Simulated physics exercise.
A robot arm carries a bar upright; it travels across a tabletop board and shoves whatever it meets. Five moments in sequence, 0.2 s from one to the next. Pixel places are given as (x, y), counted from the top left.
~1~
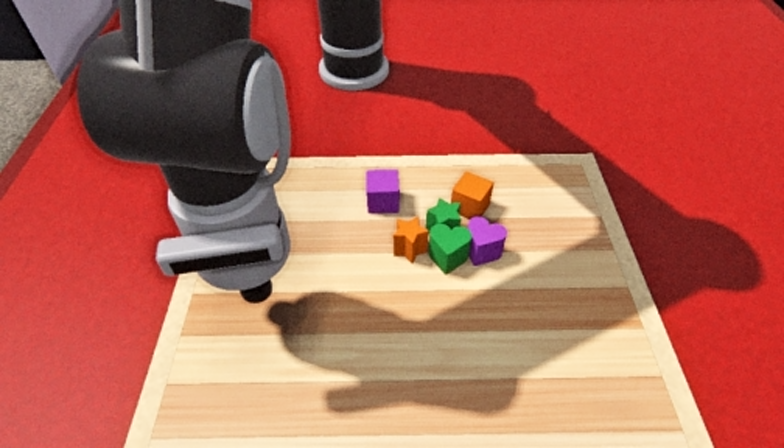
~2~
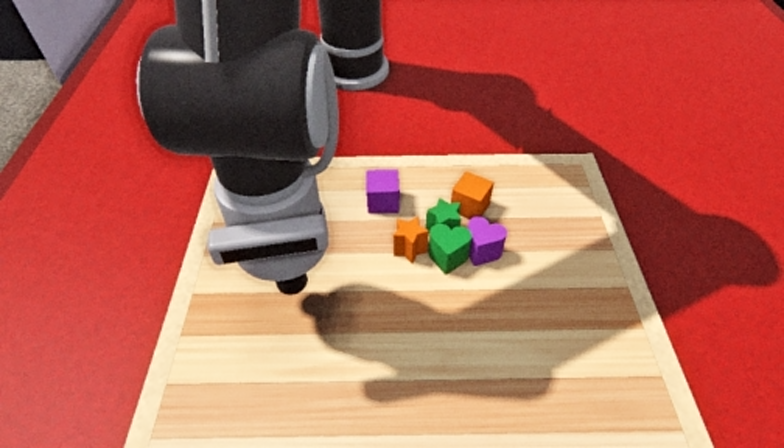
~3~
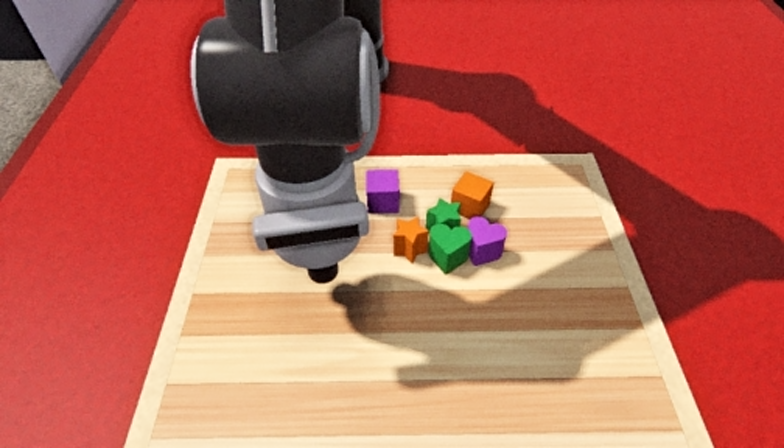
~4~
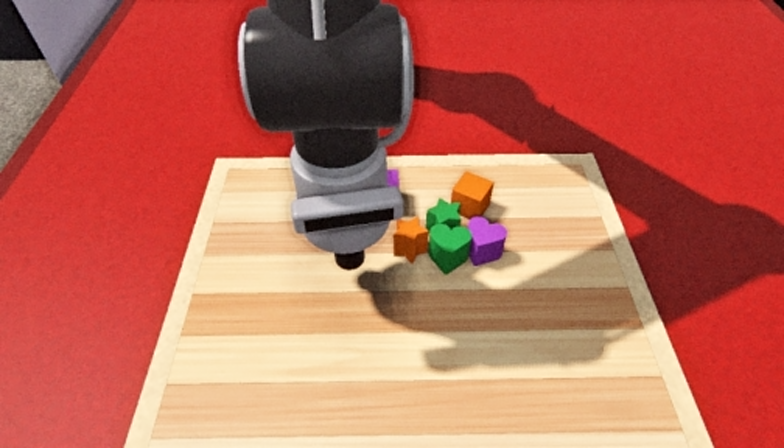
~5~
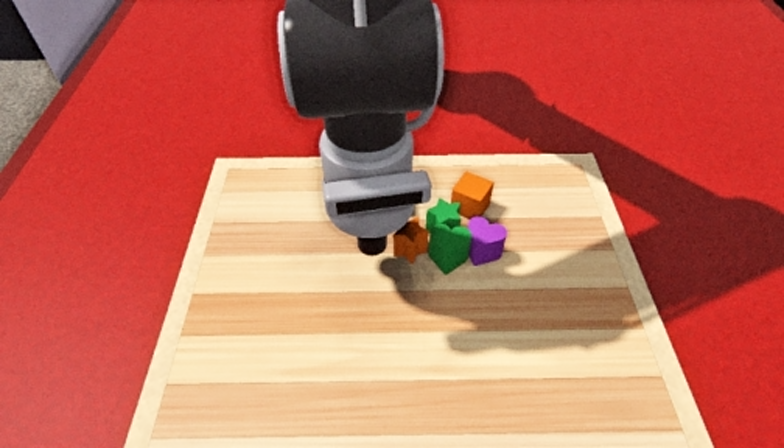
In the video, a gray and black robotic arm moves rightward and slightly away over a wooden board on a red table, its dark tip nearing an orange star beside green, purple and orange blocks that stay still.
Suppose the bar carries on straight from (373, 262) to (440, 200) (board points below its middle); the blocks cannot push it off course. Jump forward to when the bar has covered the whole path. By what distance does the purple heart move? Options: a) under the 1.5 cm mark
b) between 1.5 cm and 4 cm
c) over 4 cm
Correct choice: A.
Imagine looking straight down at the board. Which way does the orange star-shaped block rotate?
Bird's-eye view: Clockwise.
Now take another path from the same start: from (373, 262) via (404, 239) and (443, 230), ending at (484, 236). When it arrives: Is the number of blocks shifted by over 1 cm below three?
That would be a no.
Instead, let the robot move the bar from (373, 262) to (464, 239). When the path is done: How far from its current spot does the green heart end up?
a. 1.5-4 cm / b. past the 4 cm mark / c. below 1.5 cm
Answer: B.
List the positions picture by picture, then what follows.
Bar's lower end (258, 292); orange star-shaped block (410, 228); green star-shaped block (446, 210); green heart (450, 237); purple heart (486, 231), in the first frame.
Bar (293, 283); blocks still, in the second frame.
Bar (324, 273); blocks still, in the third frame.
Bar (350, 260); blocks still, in the fourth frame.
Bar (373, 246); orange star-shaped block (410, 228); green star-shaped block (446, 210); green heart (450, 237); purple heart (486, 231), in the fifth frame.
On the path given first. One third of the way, bar (398, 223); orange star-shaped block (424, 220); green star-shaped block (450, 208).
Two thirds of the way, bar (421, 202); orange star-shaped block (437, 213), turned 45° clockwise; green star-shaped block (464, 204); green heart (453, 237); purple heart (489, 231).
At the end, bar (442, 184); orange star-shaped block (437, 211), turned 55° clockwise; green star-shaped block (464, 205); green heart (453, 237); purple heart (489, 231).
